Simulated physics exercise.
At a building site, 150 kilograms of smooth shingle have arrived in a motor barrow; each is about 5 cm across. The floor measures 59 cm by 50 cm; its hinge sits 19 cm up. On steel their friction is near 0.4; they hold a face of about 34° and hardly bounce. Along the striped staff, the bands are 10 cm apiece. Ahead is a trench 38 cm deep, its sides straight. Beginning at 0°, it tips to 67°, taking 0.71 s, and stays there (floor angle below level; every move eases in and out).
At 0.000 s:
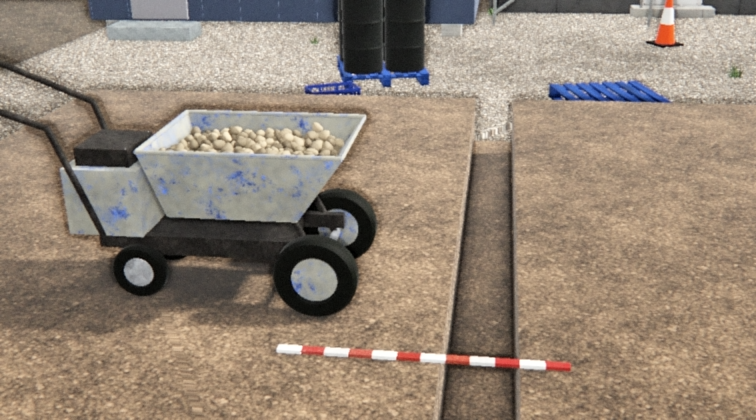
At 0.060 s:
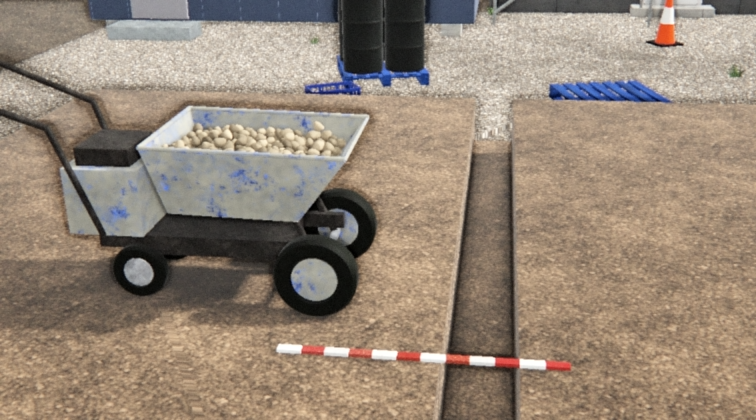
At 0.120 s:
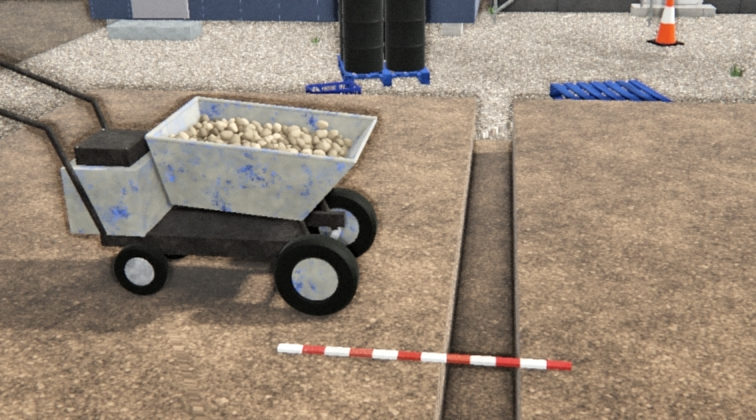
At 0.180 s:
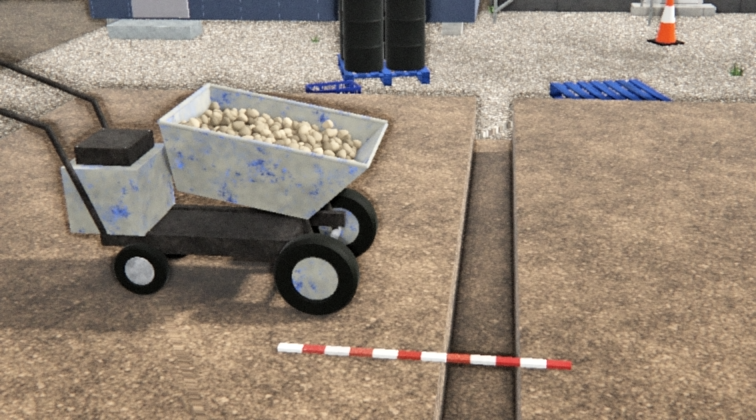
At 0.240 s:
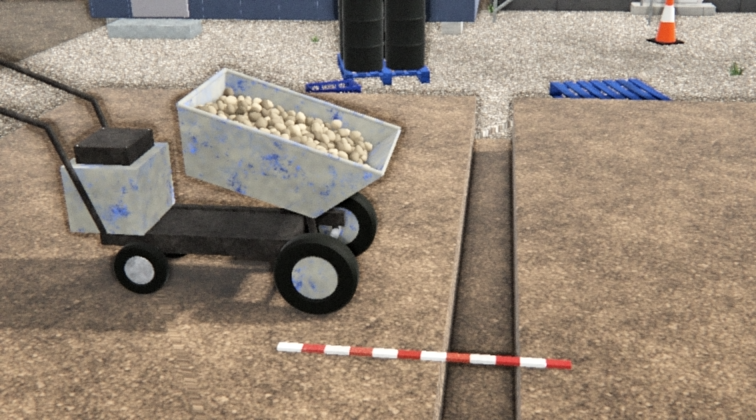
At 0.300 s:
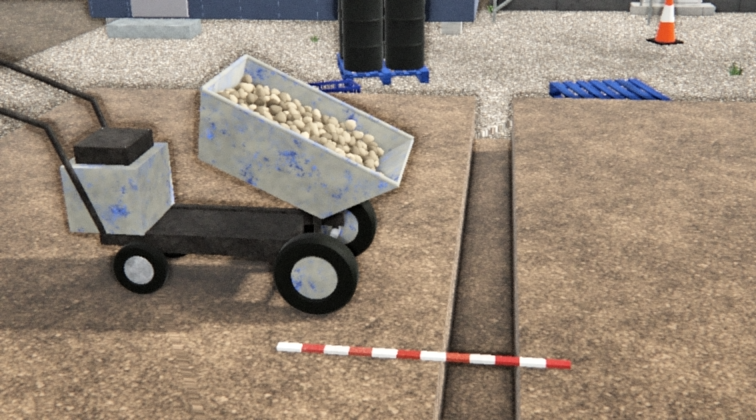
A small four-wheeled dumper stood still on brown ground left of a narrow trench, while its pale, blue-flecked skip full of round stones slowly tilted toward the right, its back end rising clear of the frame.
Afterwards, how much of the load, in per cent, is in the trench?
About 60 per cent.
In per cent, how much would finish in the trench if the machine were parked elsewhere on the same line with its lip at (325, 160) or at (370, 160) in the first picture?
That gives roughly 75 per cent and roughly 45 per cent.
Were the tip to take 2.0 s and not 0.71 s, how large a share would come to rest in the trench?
With that change, it comes to around 90 per cent.
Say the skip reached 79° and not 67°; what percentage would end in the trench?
The trench would hold about 65% of it.
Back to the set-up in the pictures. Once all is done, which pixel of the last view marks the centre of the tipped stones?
Resting centre: About (505, 335).
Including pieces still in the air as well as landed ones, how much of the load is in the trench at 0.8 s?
Some 25 per cent of the load by that point.
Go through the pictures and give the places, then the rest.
Lip at (342, 159), floor tilted 0°, highest stones at (241, 136), in the first picture.
Lip at (345, 160), floor tilted 1°, highest stones at (238, 136); the stones move at 0.4 m/s on average, in the second picture.
Lip at (354, 162), floor tilted 5°, highest stones at (224, 129); the stones move at 0.7 m/s on average, in the third picture.
The skip is at 11°, its lip at (367, 167); the top of the load is at (217, 116); the stones move at 1.0 m/s on average, in the fourth picture.
The skip is at 18°, its lip at (382, 174); the top of the load is at (230, 103); the stones move at 1.2 m/s on average, in the fifth picture.
The skip is at 26°, its lip at (397, 186); the top of the load is at (247, 90); the stones move at 1.4 m/s on average, in the sixth picture.
After 0.5 s the floor is at 56°; 100 % in the skip; the foremost stones are at (426, 215).
After 0.8 s the floor is at 67°; 76 % in the skip, 23 % in the trench, 1 % past the trench; the foremost stones are at (528, 295).
After 1.2 s the floor is at 67°; 26 % in the skip, 35 % in the trench, 39 % past the trench; the foremost stones are at (700, 302).
After 3.1 s the floor is at 67°; 0 % in the skip, 60 % in the trench, 40 % past the trench; the foremost stones are past the picture's edge.
